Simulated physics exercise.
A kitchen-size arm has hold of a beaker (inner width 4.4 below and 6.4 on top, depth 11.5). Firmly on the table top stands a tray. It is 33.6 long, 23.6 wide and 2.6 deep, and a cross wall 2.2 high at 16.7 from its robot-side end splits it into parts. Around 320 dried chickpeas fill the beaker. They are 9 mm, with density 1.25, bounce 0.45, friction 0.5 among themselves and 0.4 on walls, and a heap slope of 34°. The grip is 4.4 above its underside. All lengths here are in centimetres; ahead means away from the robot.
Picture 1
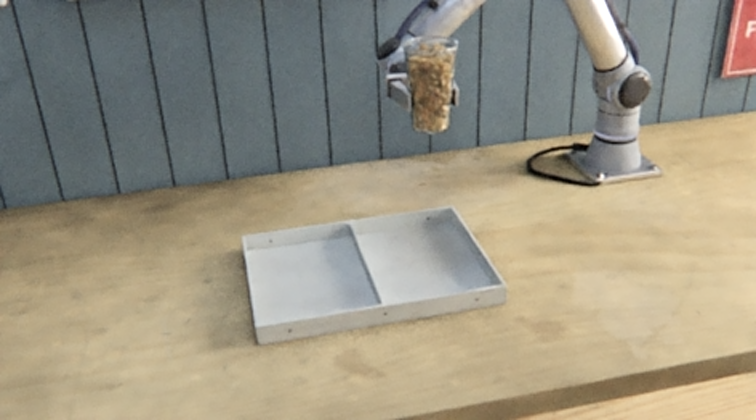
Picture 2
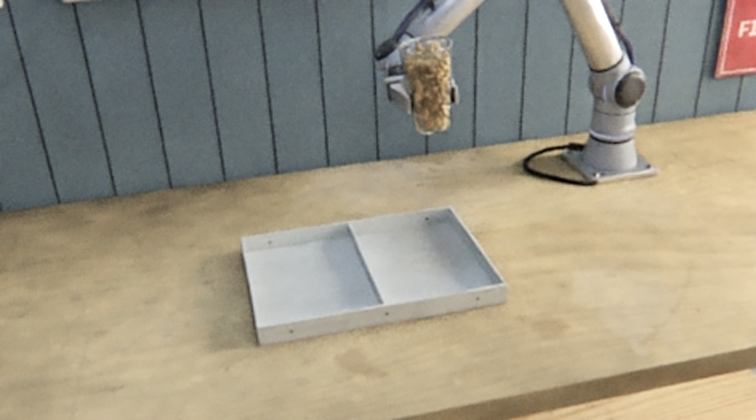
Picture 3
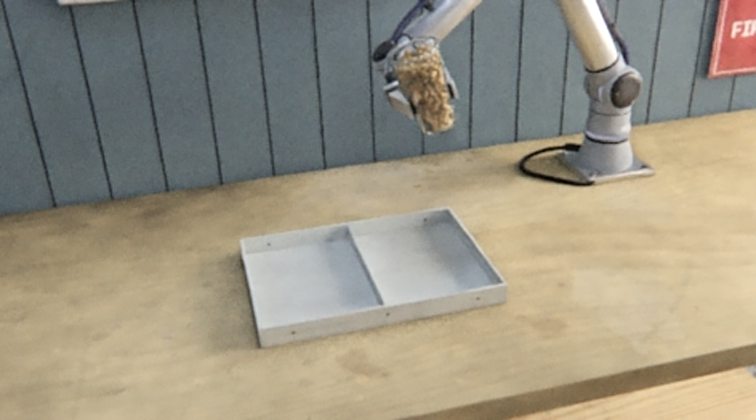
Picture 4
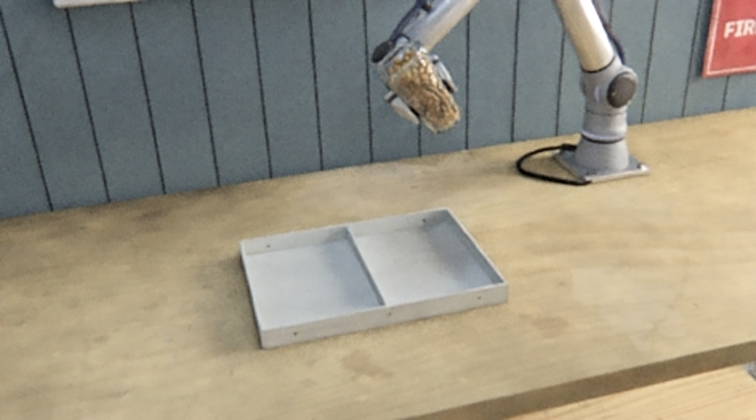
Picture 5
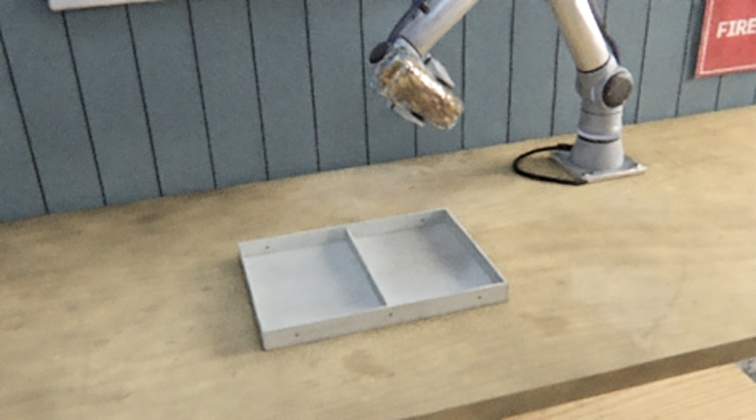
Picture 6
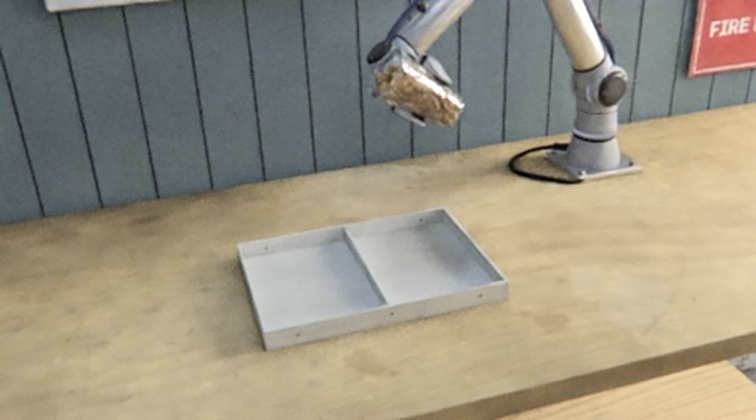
Robot arm gradually tilting a clear container of dried chickpeas above a wooden table, with an empty divided grey tray below.
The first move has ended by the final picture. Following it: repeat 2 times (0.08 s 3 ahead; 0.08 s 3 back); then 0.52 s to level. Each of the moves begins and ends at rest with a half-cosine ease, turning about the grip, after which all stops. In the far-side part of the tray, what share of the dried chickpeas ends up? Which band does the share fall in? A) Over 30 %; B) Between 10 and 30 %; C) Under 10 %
Option B: Between 10 and 30 %.
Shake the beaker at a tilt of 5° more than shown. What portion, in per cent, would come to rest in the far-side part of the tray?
Expected: Around 30 %.
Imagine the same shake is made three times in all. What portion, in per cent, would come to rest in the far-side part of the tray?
Approx. 25 per cent.
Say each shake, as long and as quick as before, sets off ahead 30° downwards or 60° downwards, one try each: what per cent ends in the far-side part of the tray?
First try some 10 %, second try some 5 %.
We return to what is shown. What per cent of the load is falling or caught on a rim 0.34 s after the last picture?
Reading at that time: Some 13 per cent.
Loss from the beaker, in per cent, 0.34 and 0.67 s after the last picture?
In turn: 20 %, then 25 %.
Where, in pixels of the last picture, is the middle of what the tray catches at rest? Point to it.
Centre estimate: About (300, 286).
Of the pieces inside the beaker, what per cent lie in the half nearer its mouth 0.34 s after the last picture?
Roughly 55 per cent.
Then, 0.34 s on, tilted 54° forward, highest piece 31 above the table; 257 in the beaker, 15 in the far-side part, 5 in the robot-side part, 42 in flight or on a rim.
Then, 0.67 s on, tilted 13° forward, highest piece 33 above the table; 242 in the beaker, 61 in the far-side part, 7 in the robot-side part, 7 on the table or floor, 2 in flight or on a rim.
Then, 1.04 s on, level, highest piece 33 above the table; 242 in the beaker, 61 in the far-side part, 8 in the robot-side part, 8 on the table or floor.
Then, 2.09 s on, level, highest piece 33 above the table; 242 in the beaker, 61 in the far-side part, 8 in the robot-side part, 8 on the table or floor.
In the end, 242 in the beaker, 61 in the far-side part, 8 in the robot-side part, 8 on the table or floor. That is 19 % in the far-side part of the tray.
